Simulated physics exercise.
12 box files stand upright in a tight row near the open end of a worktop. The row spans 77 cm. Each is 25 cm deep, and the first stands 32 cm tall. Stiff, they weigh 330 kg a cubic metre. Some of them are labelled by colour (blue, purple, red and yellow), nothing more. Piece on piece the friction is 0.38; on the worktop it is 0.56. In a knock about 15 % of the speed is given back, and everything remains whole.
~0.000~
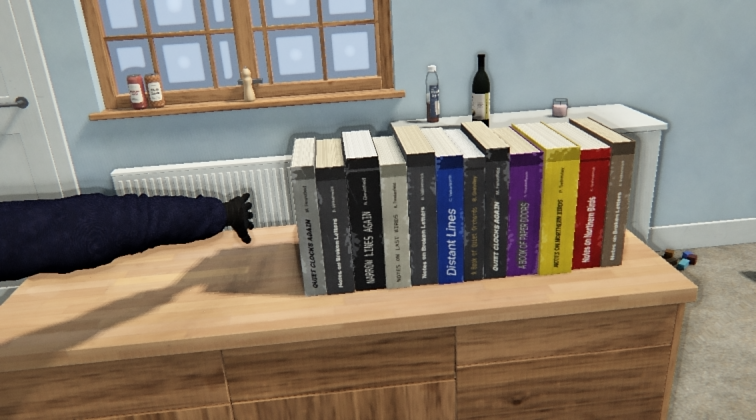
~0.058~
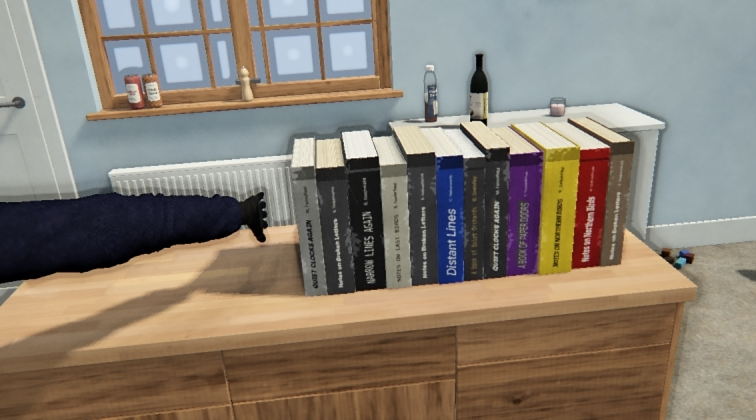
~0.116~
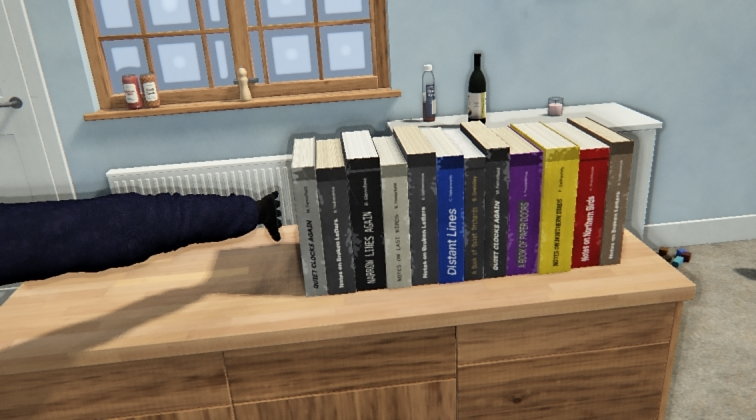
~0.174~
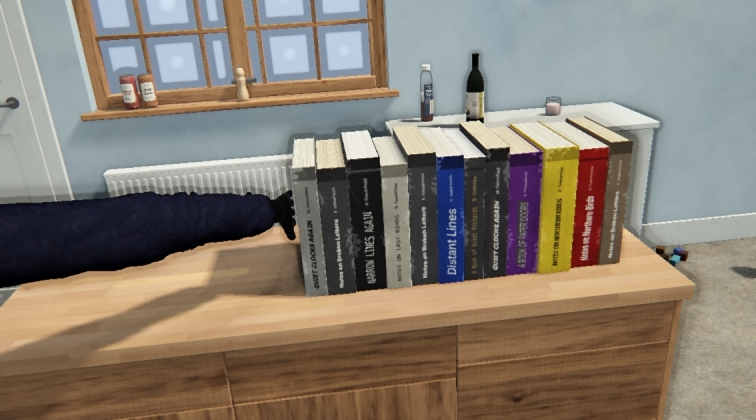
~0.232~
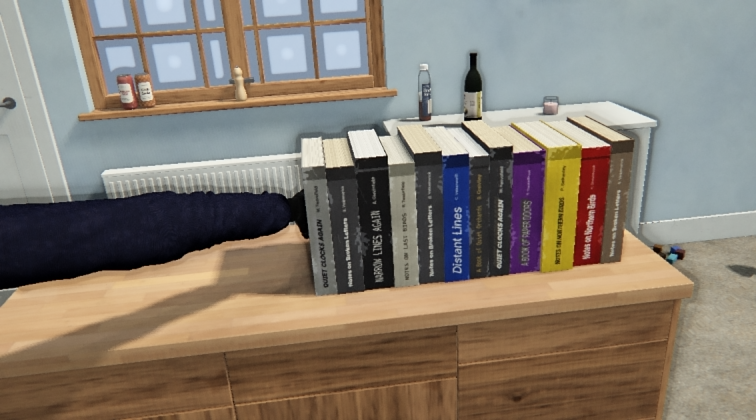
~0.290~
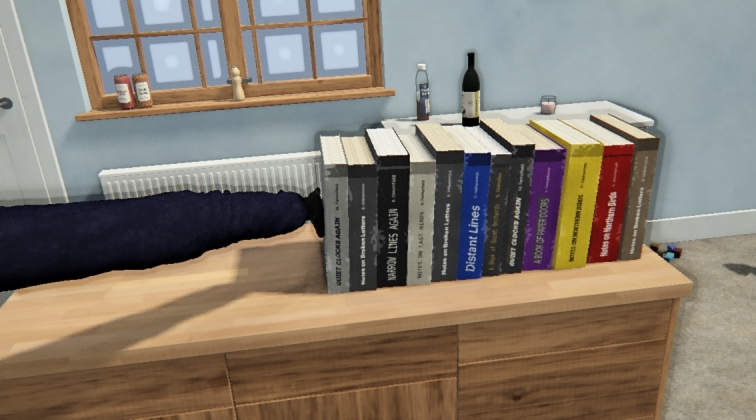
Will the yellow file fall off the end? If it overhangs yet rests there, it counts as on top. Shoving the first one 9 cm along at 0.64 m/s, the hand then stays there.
When everything settles, it has gone off.
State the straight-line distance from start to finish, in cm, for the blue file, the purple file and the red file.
The blue one ends 10 cm from where it began, the purple one 30 cm, and the red one 100 cm.
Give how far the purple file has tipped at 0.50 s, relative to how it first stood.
25°.
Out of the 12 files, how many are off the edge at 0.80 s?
That makes 2 by then, as I count it.
After 0.35 s, none of the 12 files off the edge, 12 disturbed; yellow file leaning 8°; red file leaning 16°.
After 0.50 s, none of the 12 files off the edge, 12 disturbed; yellow file leaning 24°; red file leaning 48°.
After 0.80 s, 2 of the 12 files off the edge; yellow file on its side; red file upside down.
After 1.30 s, 3 of the 12 files off the edge; yellow file upside down; red file on its side.
By the end (1.6 s), 3 of the 12 files off the edge; yellow file upside down; purple file on its side; red file on its side. As the last picture would show them, middles, yellow file near (619, 394), purple file near (616, 225).
